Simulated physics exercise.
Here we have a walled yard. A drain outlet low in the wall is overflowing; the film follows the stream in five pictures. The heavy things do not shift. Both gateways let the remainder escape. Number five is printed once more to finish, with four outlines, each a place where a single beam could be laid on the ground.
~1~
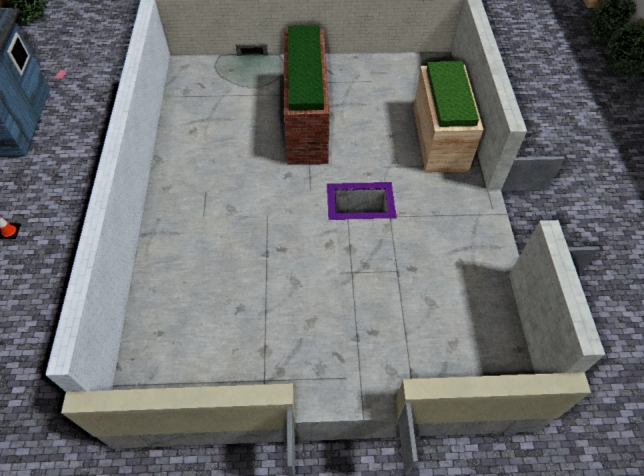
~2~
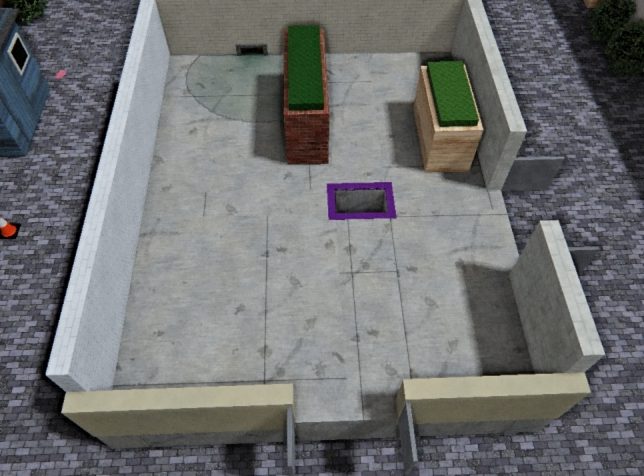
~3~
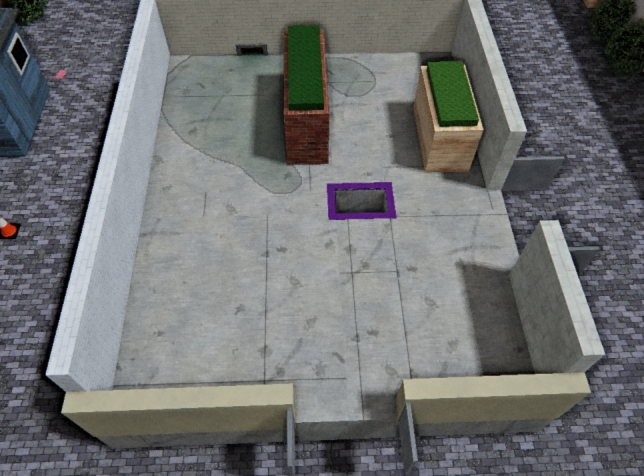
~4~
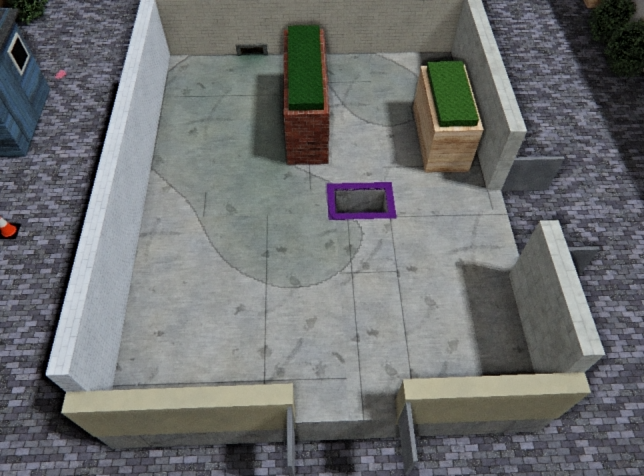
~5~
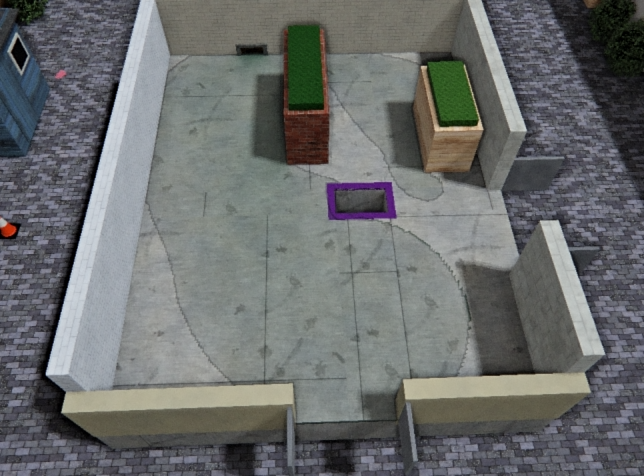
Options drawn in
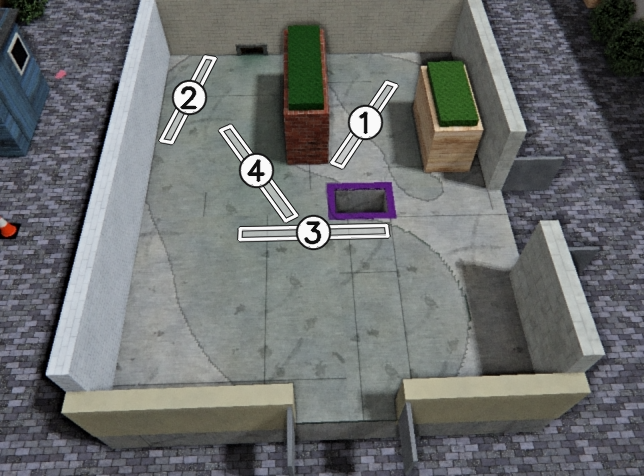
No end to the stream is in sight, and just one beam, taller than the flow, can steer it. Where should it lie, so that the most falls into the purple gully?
3 is best.
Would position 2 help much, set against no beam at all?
No, hardly at all.
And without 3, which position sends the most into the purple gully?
Position 4.
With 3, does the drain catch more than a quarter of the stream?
Yes, it does.
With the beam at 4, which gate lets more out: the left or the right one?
The left one.
On the marked copy, 1 from (337, 164) to (391, 84); 2 from (166, 141) to (210, 57); 3 from (240, 234) to (387, 230); 4 from (225, 128) to (291, 218).
Choosing 1, about 5 % of the stream goes into the purple gully, about 91 % out by the gates.
Choosing 2, about 6 % of the stream goes into the purple gully, about 93 % out by the gates.
Choosing 3, about 44 % of the stream goes into the purple gully, about 51 % out by the gates.
Choosing 4, about 25 % of the stream goes into the purple gully, about 74 % out by the gates.
